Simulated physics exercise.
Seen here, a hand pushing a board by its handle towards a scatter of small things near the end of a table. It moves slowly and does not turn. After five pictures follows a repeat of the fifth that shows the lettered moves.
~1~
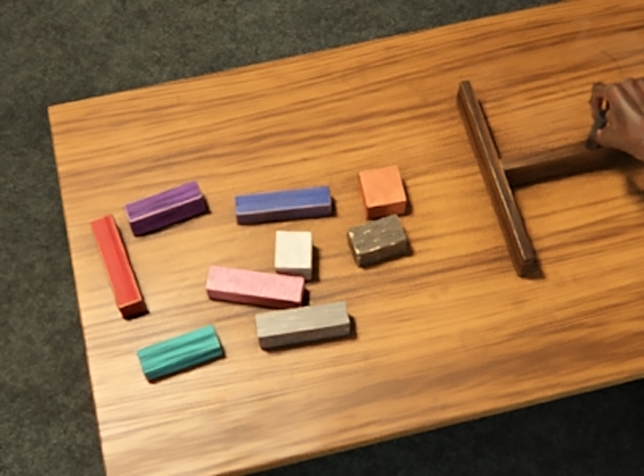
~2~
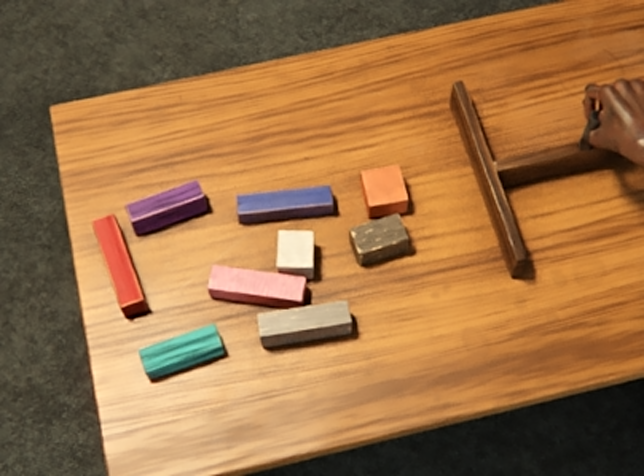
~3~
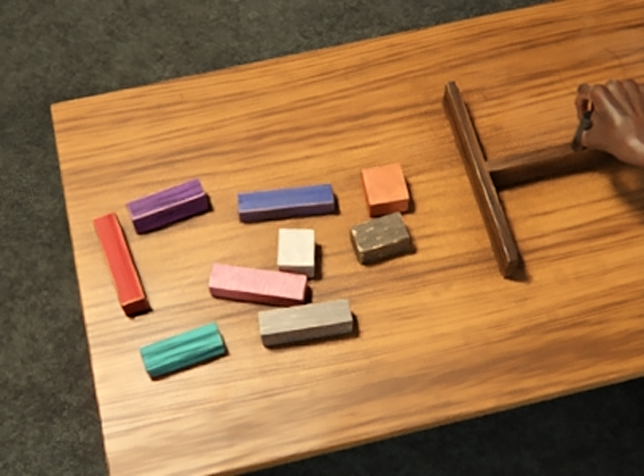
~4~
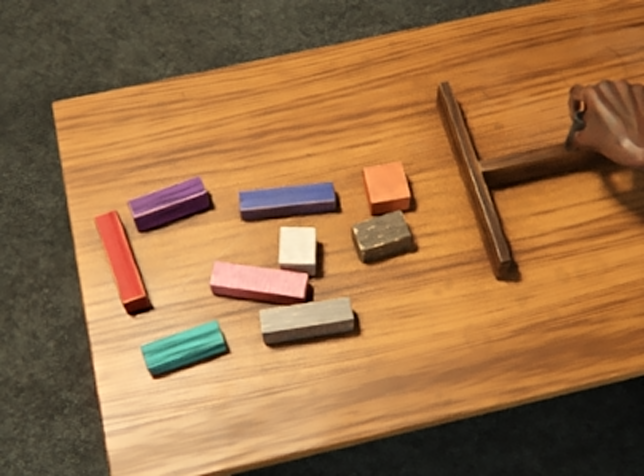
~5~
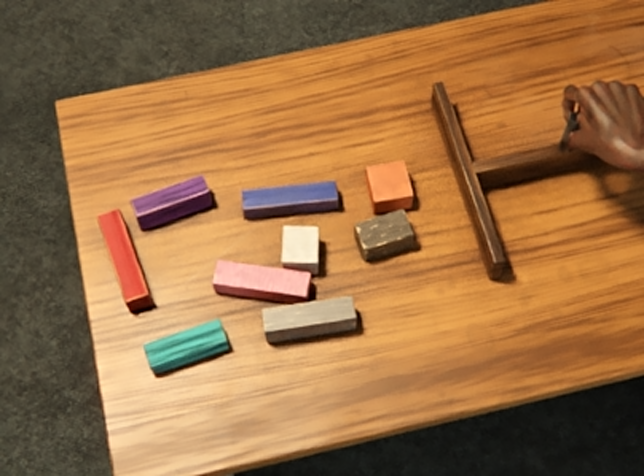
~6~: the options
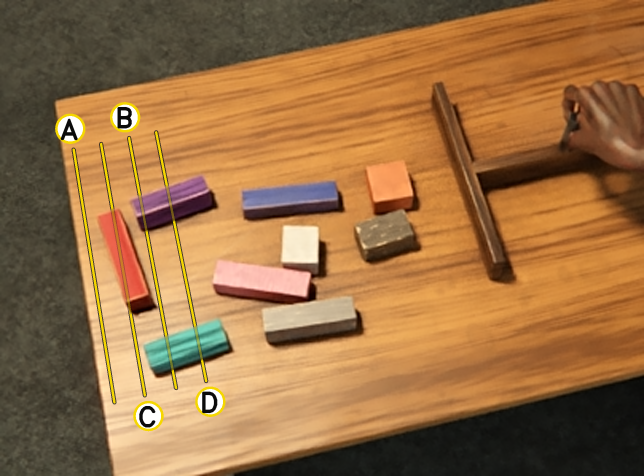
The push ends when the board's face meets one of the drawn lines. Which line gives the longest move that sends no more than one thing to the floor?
Line D.
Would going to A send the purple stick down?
Yes.
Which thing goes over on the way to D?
The red stick.
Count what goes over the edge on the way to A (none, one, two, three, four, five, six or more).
In all, six or more.
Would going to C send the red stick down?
Yes.
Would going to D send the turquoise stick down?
By then, no.
On the marked copy, A at (93, 269); B at (151, 256); C at (122, 263); D at (180, 250).
With D. Early on, board (366, 190); blue bar (269, 206); black block (344, 243).
Further on, board (263, 213); red stick (116, 263); turquoise stick (156, 356).
At the end, board (180, 231); red stick over the edge; blue bar (86, 245); one fallen.
As for the rest, A drops seven; B drops three; C drops four.
